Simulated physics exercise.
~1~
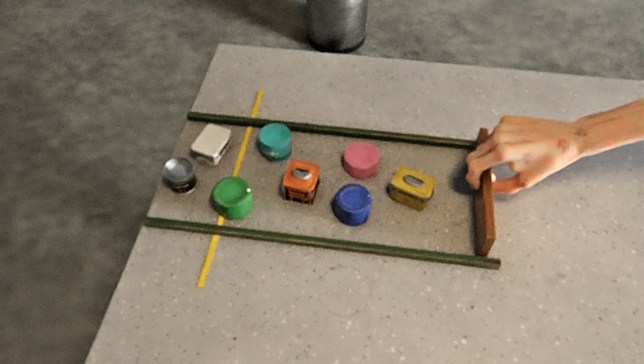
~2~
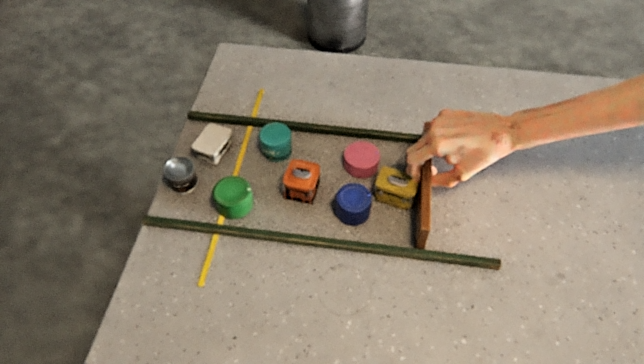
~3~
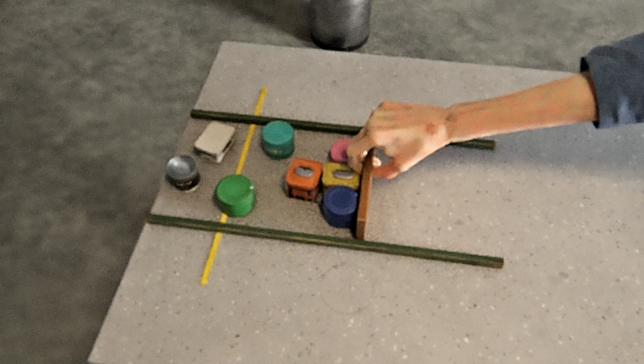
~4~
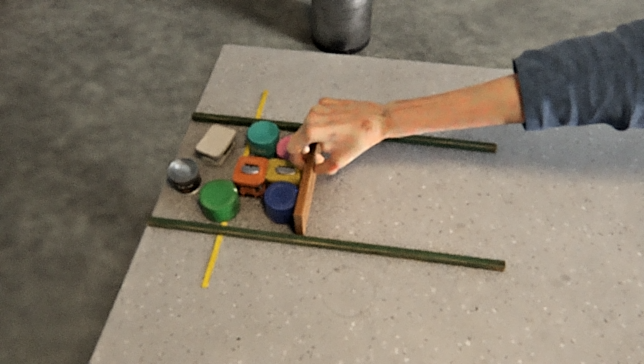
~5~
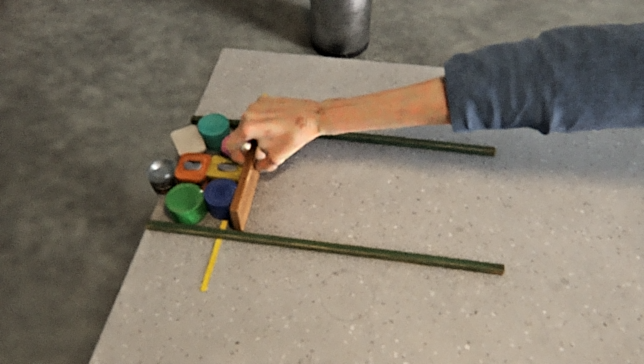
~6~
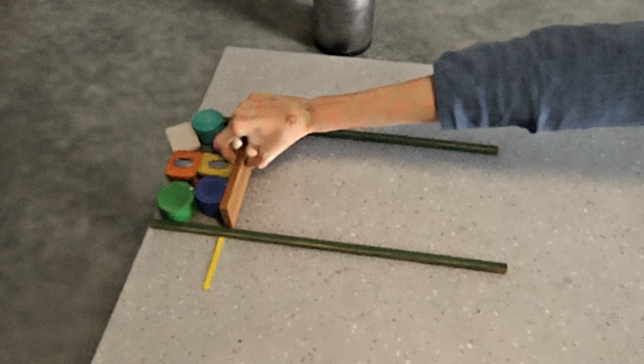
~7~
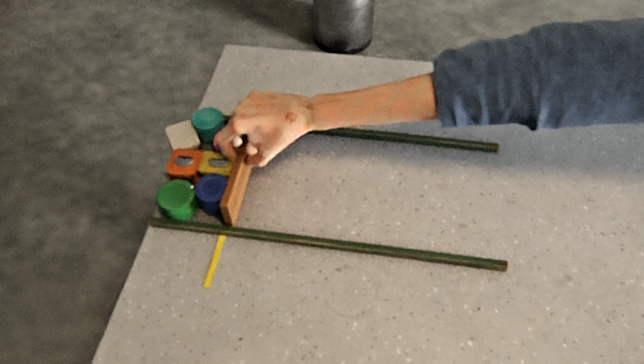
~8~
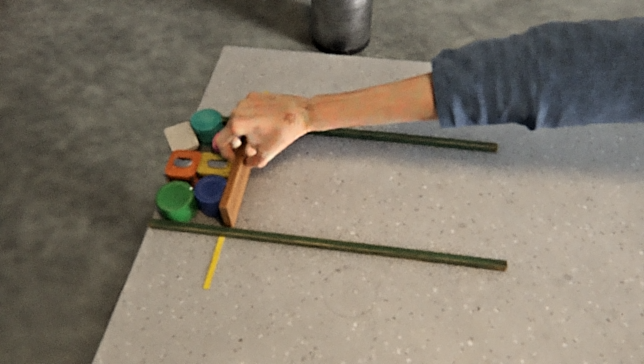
We see a hand slide an upright wooden board left between two green rods, gathering coloured lids, small cases and other bits toward the table's edge. The black tin at the far left disappears from the table, and the board stops with the rest bunched at the edge.
